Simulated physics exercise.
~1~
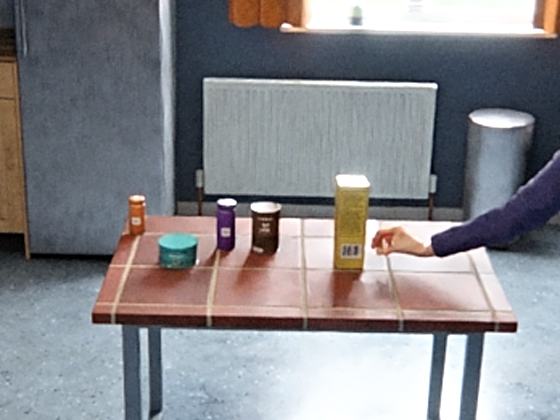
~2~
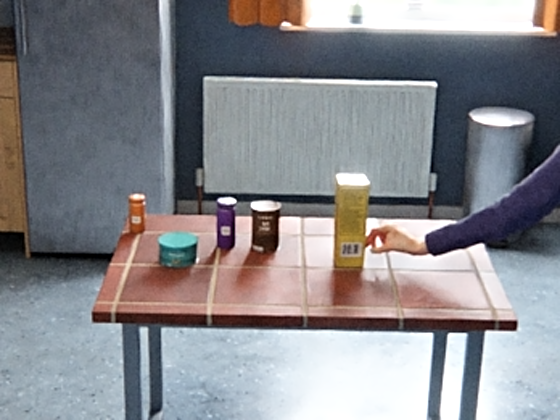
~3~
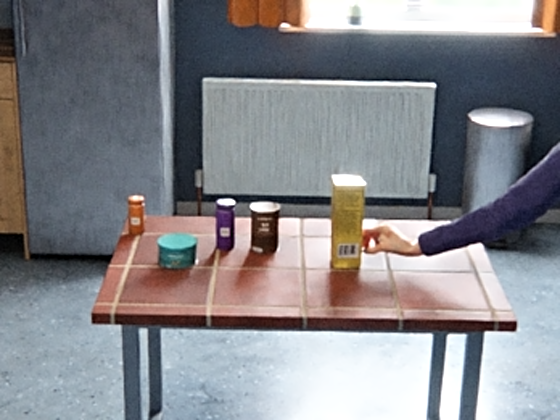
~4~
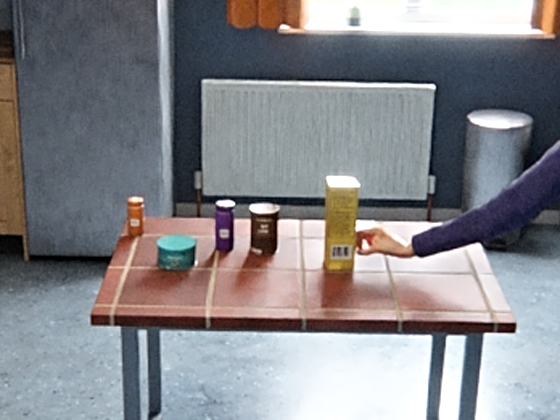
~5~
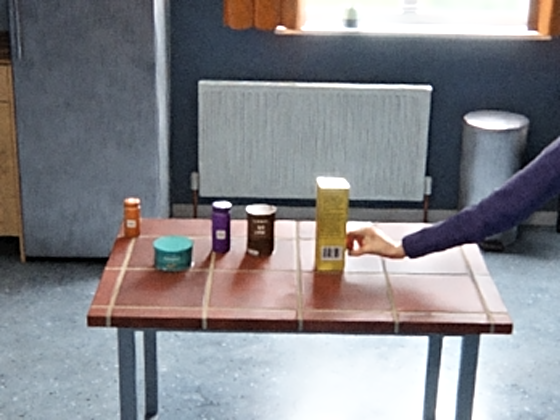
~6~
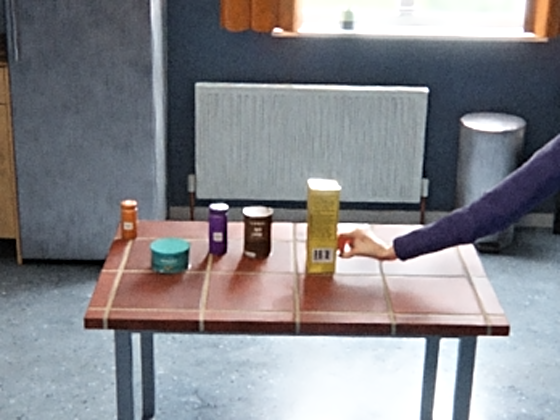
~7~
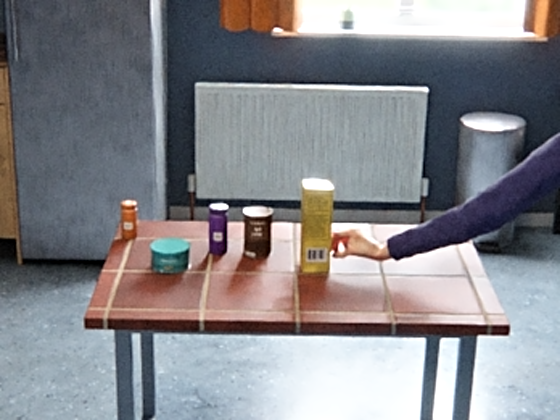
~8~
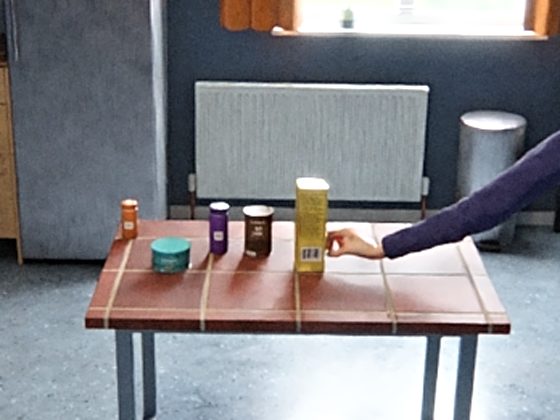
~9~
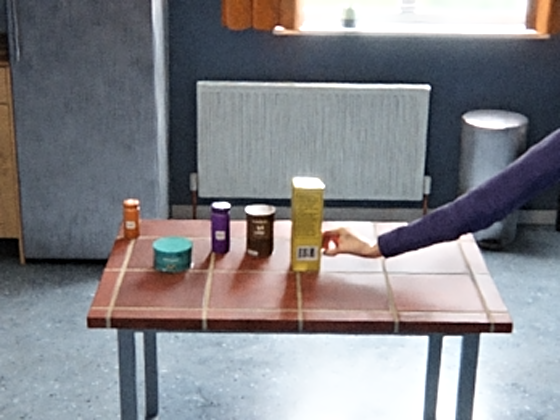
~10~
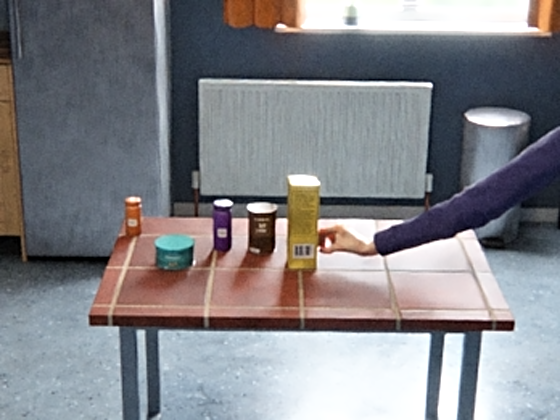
The footage shows a hand reaching in from the right to a tall yellow carton on a tiled table and pushing it gradually left toward a brown tin. The carton stays upright, ending beside the tin, while the orange and purple shakers and turquoise tub remain in place.
